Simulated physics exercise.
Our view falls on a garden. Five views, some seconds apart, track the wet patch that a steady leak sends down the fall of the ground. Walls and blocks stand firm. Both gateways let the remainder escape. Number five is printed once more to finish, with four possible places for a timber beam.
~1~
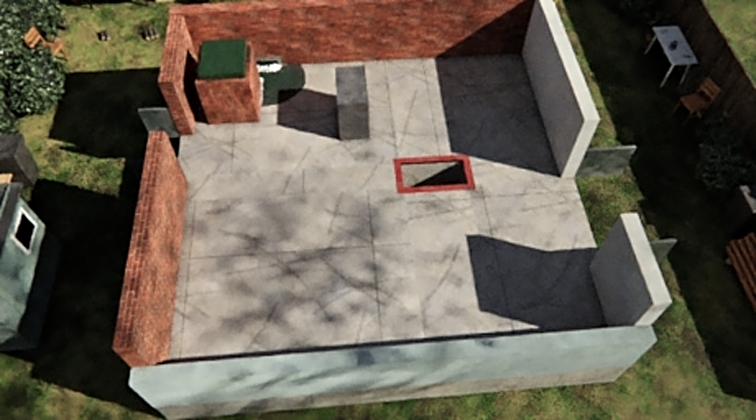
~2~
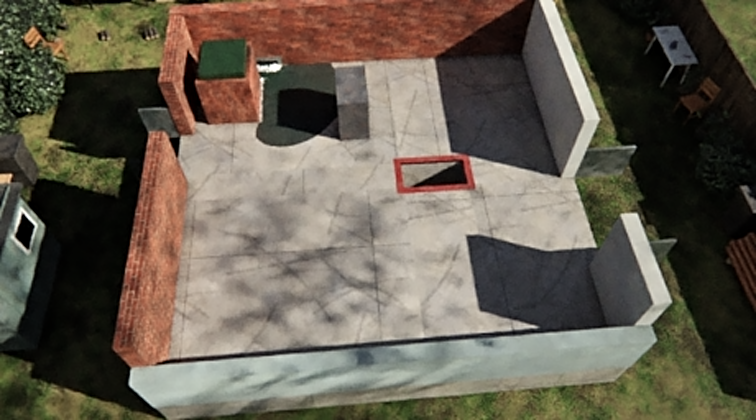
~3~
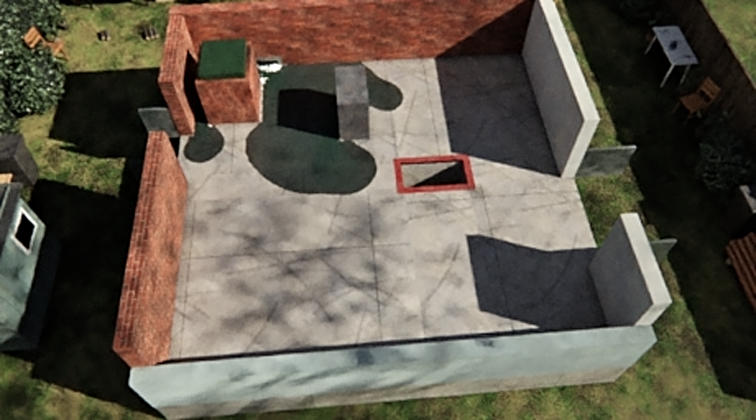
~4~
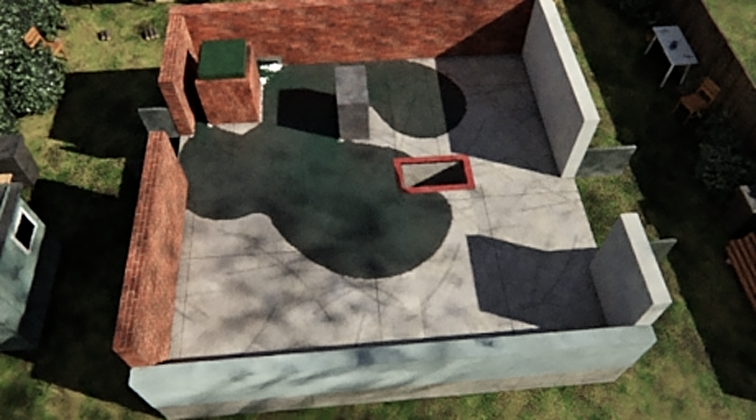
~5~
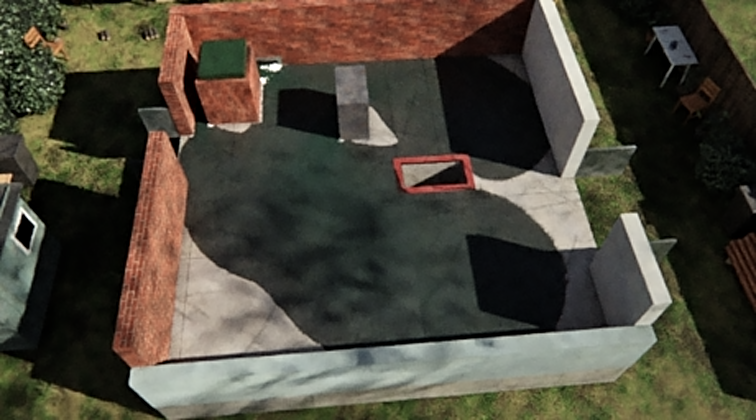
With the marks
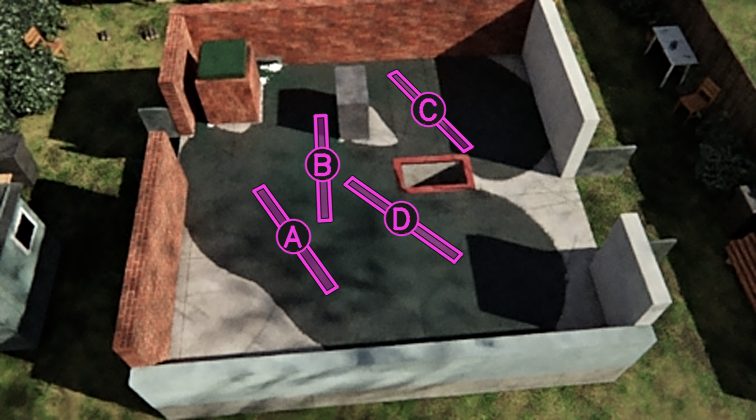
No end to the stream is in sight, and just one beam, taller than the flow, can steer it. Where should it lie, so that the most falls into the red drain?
Best: C.
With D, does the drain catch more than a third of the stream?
No, it does not.
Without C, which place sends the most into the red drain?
That is place D.
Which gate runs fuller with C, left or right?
The right gate.
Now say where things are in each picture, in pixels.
Outfall at (267, 62); red drain at (434, 174); open gate at (574, 220); open gate at (191, 158); water covers 3 % of the ground and shows as far out as (278, 97); red drain still dry.
Water covers 9 % of the ground and shows as far out as (281, 142); red drain still dry.
Water covers 18 % of the ground and shows as far out as (365, 179); red drain still dry.
Water covers 39 % of the ground and shows as far out as (396, 269); red drain taking water.
Water covers 74 % of the ground and shows as far out as (551, 282); red drain taking water.
On the marked copy, A from (258, 188) to (331, 290); B from (325, 220) to (320, 115); C from (392, 73) to (467, 149); D from (348, 181) to (457, 257).
If A is chosen, about 10 % of the stream runs into the red drain, about 89 % out by the gates.
If B is chosen, about 8 % of the stream runs into the red drain, about 90 % out by the gates.
If C is chosen, about 25 % of the stream runs into the red drain, about 74 % out by the gates.
If D is chosen, about 14 % of the stream runs into the red drain, about 85 % out by the gates.
